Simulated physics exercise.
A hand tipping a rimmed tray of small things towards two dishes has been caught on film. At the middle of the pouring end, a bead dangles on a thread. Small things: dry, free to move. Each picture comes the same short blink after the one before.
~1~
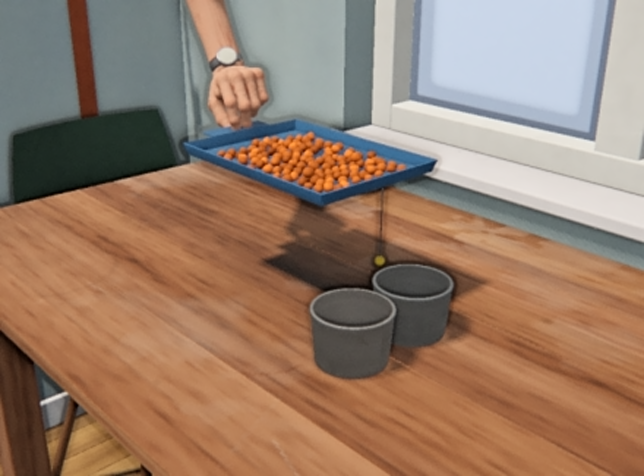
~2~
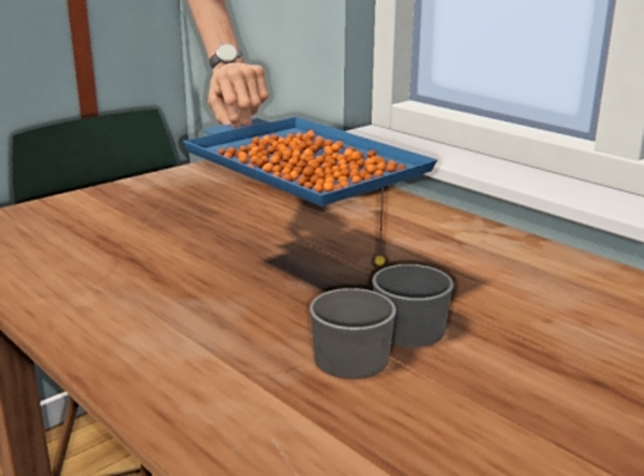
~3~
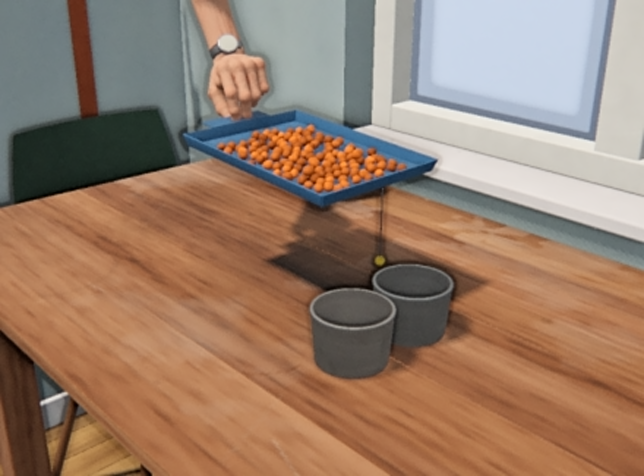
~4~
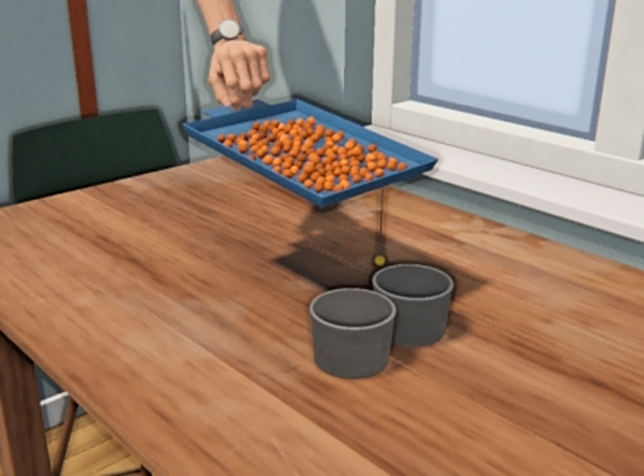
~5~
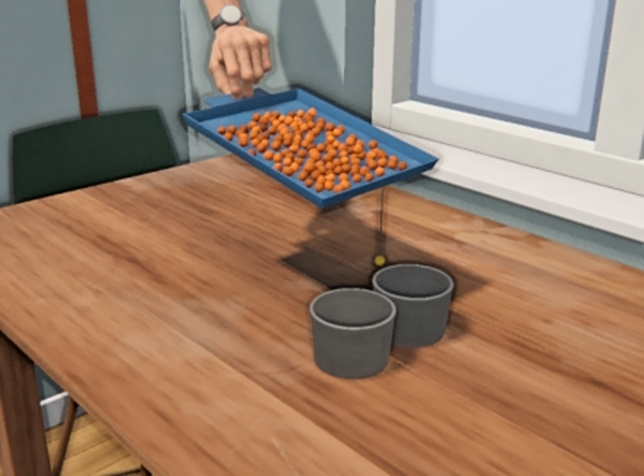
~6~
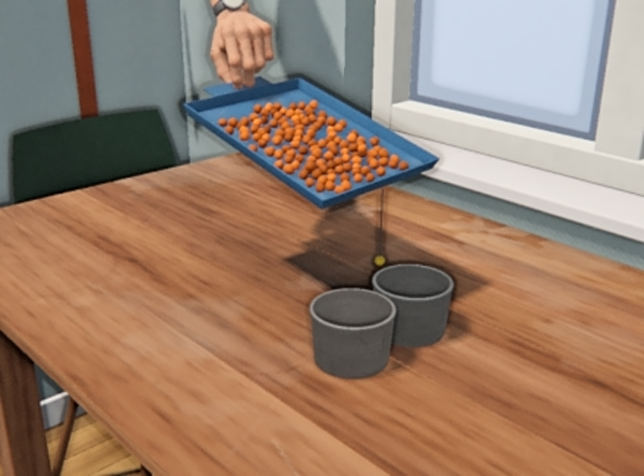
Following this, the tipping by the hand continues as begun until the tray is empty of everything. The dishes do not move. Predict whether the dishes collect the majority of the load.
Turns out most of it gets caught in the end.
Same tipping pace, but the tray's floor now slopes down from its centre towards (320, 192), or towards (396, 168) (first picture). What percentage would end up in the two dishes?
In order: About 70, then 10 percent.
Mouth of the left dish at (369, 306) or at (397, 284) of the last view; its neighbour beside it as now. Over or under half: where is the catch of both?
Taking them in turn, it's beyond half and then short of half.
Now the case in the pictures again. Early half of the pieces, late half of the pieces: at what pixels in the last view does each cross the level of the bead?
Close to (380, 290), then close to (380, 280).
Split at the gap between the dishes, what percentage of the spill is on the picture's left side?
It works out to some 10 per cent.
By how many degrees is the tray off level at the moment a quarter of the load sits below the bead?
It sits at roughly 90°.
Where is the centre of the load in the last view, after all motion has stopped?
(369, 346).
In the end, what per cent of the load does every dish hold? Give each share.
Left 50 %, right 30 %.
Shortly afterwards, tray tipped steeply; all but a few on the tray; only a few in the left dish.
Next, tray tipped right over; near half on the tray; a little in the left dish; a little in the right dish; only a few outside both; near a third in the air.
Some moments later, tray tipped past a quarter turn; near half in the left dish; near a quarter in the right dish; near a quarter outside both.
In the end, tray tipped past a quarter turn; near half in the left dish; near a quarter in the right dish; near a quarter outside both.
